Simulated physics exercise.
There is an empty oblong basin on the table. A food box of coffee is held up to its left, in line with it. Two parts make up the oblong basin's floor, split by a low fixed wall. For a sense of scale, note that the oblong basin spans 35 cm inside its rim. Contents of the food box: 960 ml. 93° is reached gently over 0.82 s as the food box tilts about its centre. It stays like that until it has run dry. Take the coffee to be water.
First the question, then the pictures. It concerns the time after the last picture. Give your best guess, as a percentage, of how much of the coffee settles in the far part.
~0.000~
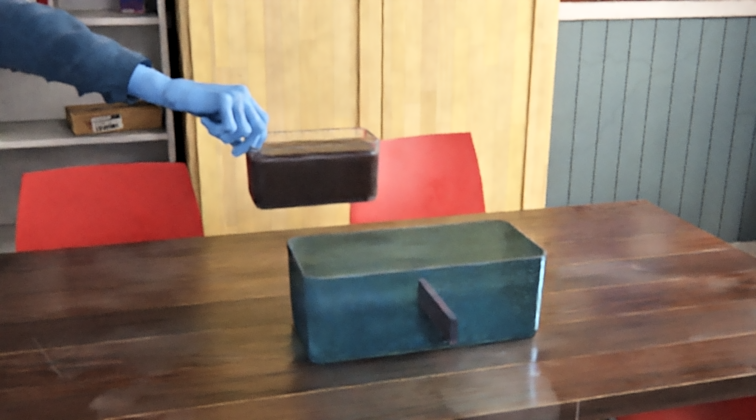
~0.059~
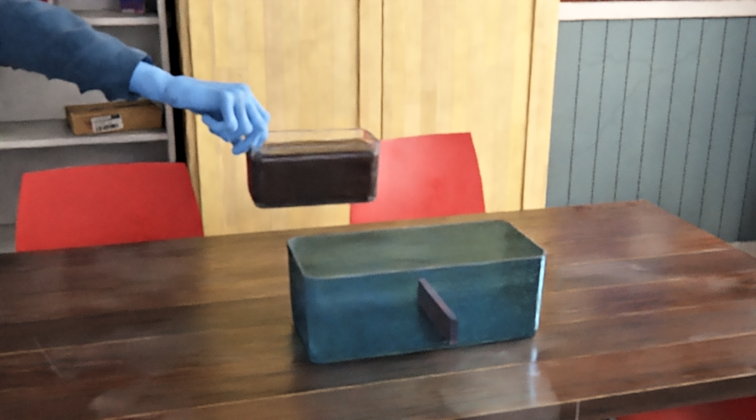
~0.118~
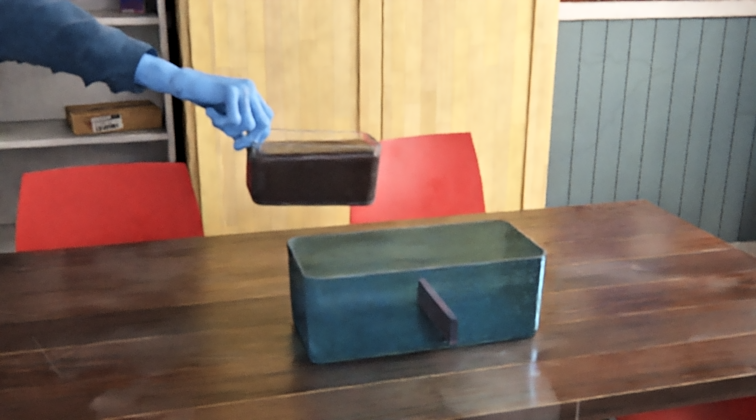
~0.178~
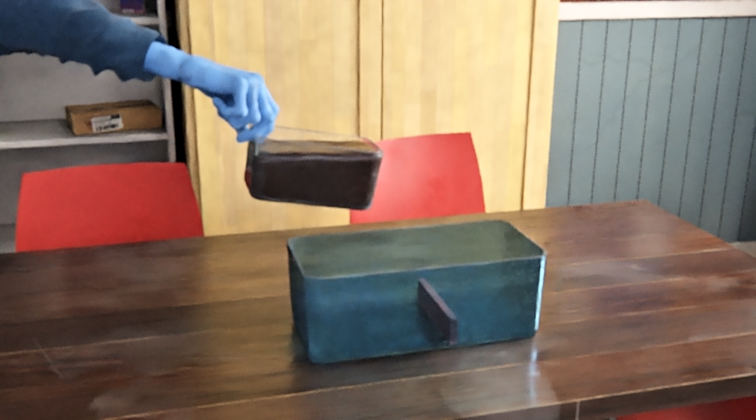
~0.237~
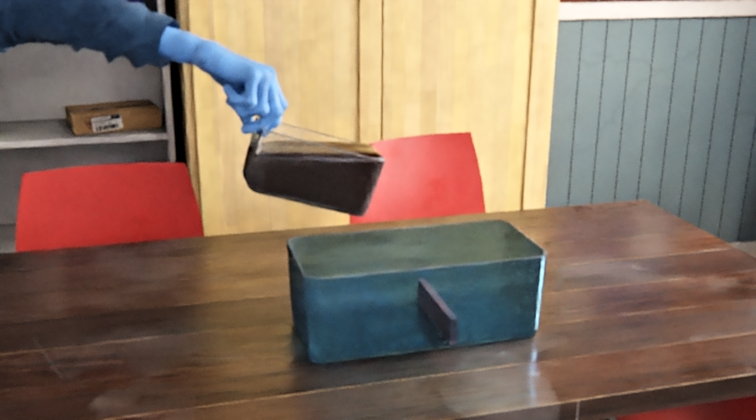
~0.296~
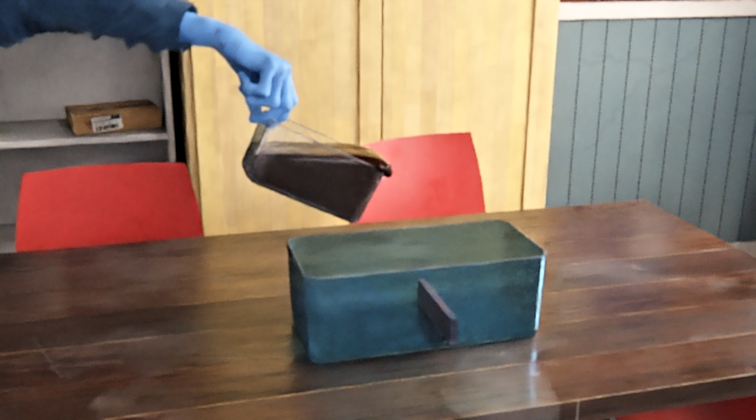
I would say 27 per cent of it settles there.
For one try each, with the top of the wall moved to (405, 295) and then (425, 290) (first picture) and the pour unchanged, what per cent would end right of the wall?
70 in a hundred, followed by 45 in a hundred.
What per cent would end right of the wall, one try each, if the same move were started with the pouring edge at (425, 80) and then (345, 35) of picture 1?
The first try gives 70 percent and the second 30 percent.
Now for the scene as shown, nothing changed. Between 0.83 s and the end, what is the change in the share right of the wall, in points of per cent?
Net change: A rise of about 2 %.
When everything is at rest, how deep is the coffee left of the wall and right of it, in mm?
Roughly 22 mm on the left side and 12 mm on the right side.
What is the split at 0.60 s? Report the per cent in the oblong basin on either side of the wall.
I'd say some 22 on the left and some 12 on the right.
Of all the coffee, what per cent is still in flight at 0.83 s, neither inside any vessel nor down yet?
In-air share: About 3 %.
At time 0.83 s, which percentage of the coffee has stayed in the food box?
Close to 10 percent of the whole amount.
After 0.60 s the tilt is 78° and 32 per cent is still to pour, 22 is left of the wall and 11 right of it.
After 0.83 s the tilt is 93° and 10 per cent is still to pour, 62 is left of the wall and 25 right of it.
After 1.06 s the tilt is 93° and 3 per cent is still to pour, 64 is left of the wall and 26 right of it.
After 1.32 s the tilt is 93° and 1 per cent is still to pour, 68 is left of the wall and 27 right of it.
In the end 69 per cent lies left of the wall, 27 right of it and 4 outside.
